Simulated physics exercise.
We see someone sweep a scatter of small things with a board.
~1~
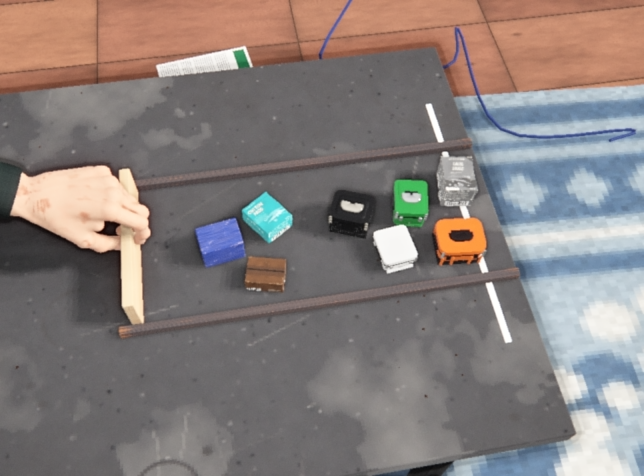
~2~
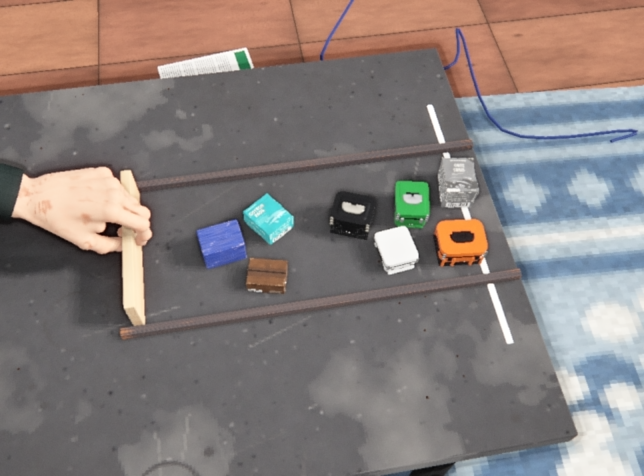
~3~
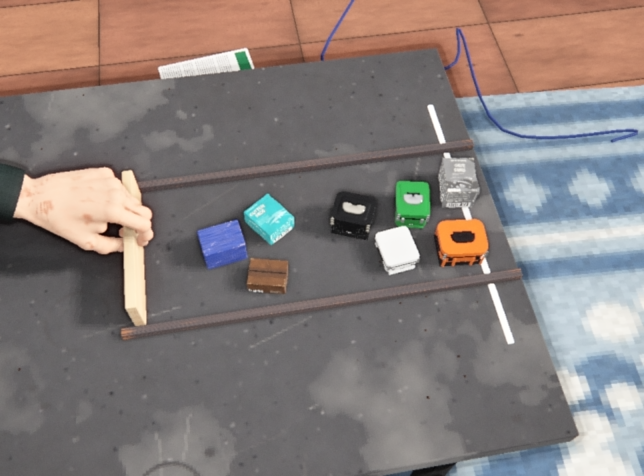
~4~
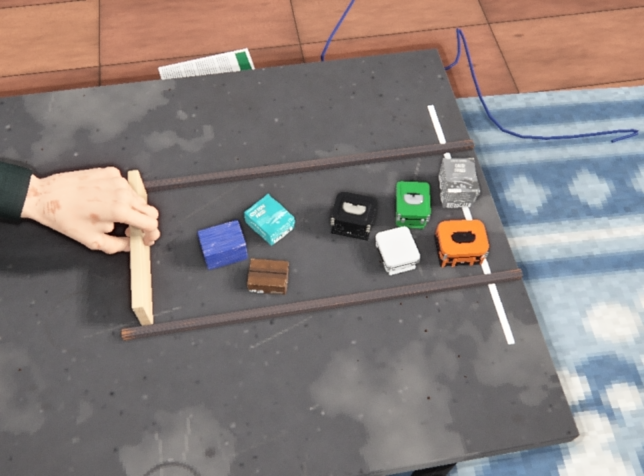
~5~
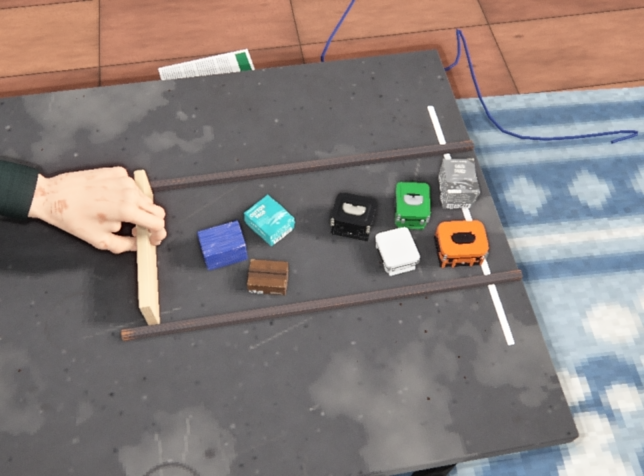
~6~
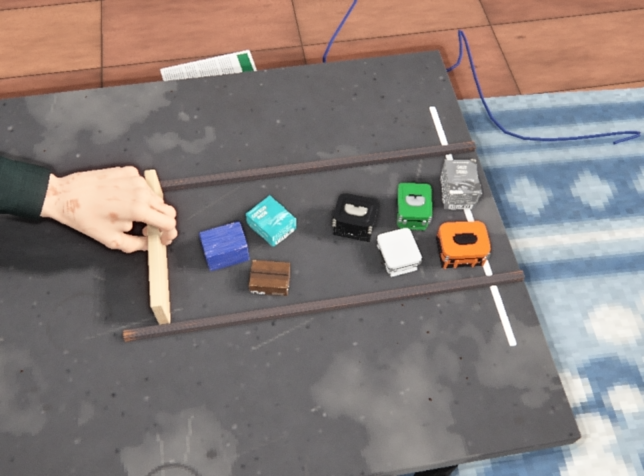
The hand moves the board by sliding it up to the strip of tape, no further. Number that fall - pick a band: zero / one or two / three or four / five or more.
Band: Five or more.
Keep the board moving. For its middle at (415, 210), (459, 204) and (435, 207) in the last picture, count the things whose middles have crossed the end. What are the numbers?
3; 5; 3.
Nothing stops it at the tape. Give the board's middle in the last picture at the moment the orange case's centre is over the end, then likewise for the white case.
Its middle is around (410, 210) and around (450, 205).
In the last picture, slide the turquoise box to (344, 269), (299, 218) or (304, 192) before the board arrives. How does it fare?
In the given order it drops away, stays in place and stays in place.
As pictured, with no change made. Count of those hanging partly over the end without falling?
The total here is 3.
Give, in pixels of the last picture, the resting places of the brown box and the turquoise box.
Going in order: First (499, 241), then (480, 180).
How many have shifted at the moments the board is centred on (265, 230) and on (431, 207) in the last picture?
Counts: 3 and 8.
A little later, none off yet; grey box at rest near (460, 184); orange case at rest near (462, 245); green case at rest near (414, 207).
Next, none off yet; grey box shifted about its own width near (491, 178); orange case shifted a little near (479, 244); green case shifted about its own width near (465, 196).
When it is over, the number that fall off is five or more; down, black case, white case, green case, orange case and grey box.
